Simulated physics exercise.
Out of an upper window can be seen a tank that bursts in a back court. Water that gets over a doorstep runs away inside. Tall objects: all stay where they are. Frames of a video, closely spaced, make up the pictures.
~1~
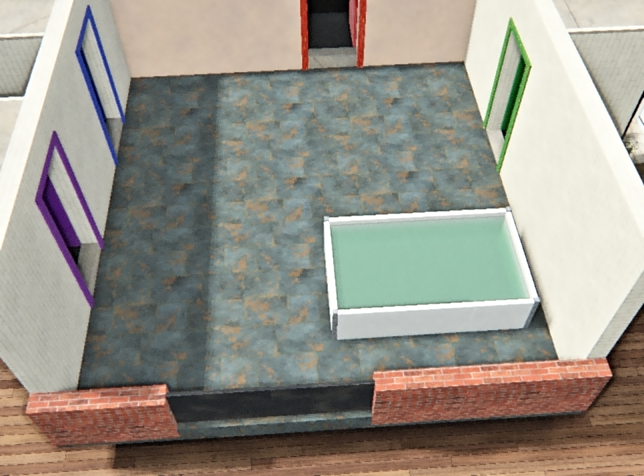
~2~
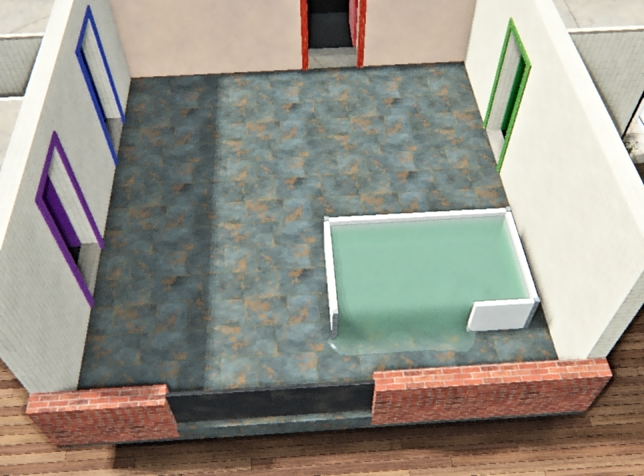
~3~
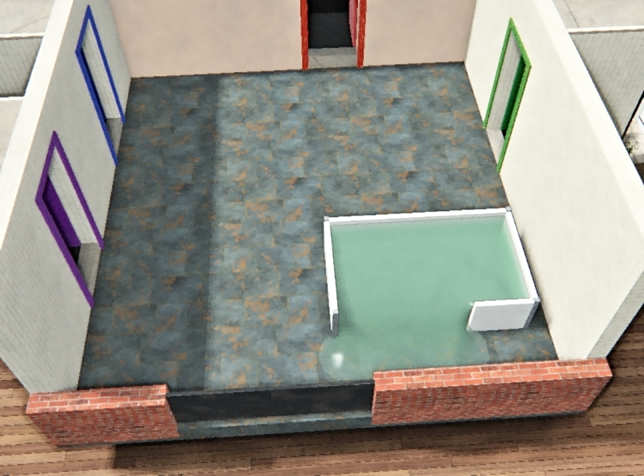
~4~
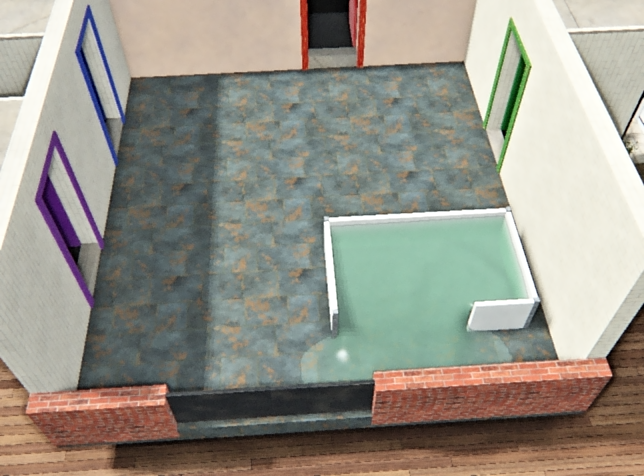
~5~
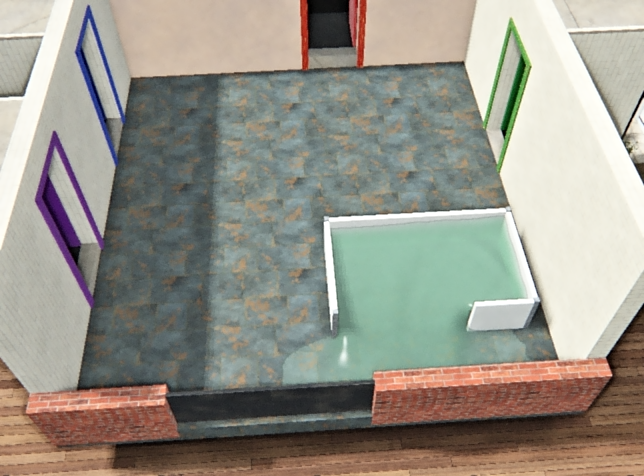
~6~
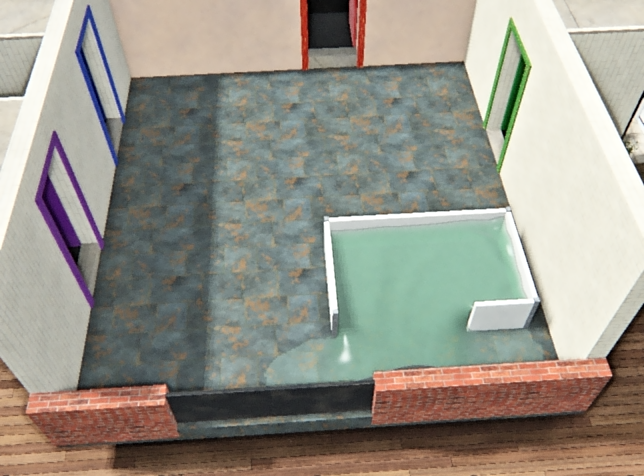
Green water pouring from a white tank as part of its front wall vanishes, spreading leftward across a walled court's mottled floor.
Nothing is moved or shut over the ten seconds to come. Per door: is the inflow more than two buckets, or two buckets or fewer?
Purple door - two or fewer; blue door - two or fewer; red door - two or fewer; green door - two or fewer.
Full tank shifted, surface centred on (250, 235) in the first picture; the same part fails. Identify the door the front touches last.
Answer: The red one.
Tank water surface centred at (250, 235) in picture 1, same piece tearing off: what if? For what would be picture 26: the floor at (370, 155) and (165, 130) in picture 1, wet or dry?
Unflooded, then submerged.
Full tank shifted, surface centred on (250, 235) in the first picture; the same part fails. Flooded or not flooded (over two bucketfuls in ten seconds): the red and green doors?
Both doors in order - red door misses it, green door misses it.
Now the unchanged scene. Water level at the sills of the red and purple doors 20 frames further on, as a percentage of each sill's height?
The first comes to about 0 percent, the second to about 80 percent.
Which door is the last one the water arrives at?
My answer: The one in red.
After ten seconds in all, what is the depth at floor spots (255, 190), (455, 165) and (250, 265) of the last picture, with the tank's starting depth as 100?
Taking the places in turn, I get roughly 4, 2 and 2 percent.
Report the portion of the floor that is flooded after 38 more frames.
Share estimate: About 75 per cent.
A moment on, water covers 10 % of the floor; the purple door not reached, the blue door not reached, the red door not reached, the green door not reached.
Next, water covers 25 % of the floor; the purple door not reached, the blue door not reached, the red door not reached, the green door not reached.
Then, water covers 40 % of the floor; the purple door wet at the sill, nothing in, the blue door wet at the sill, nothing in, the red door not reached, the green door wet at the sill, nothing in.
Later, water covers 75 % of the floor; the purple door wet at the sill, nothing in, the blue door wet at the sill, nothing in, the red door wet at the sill, nothing in, the green door wet at the sill, nothing in.
In the end, water covers 85 % of the floor; the purple door wet at the sill, nothing in, the blue door wet at the sill, nothing in, the red door wet at the sill, nothing in, the green door wet at the sill, nothing in.
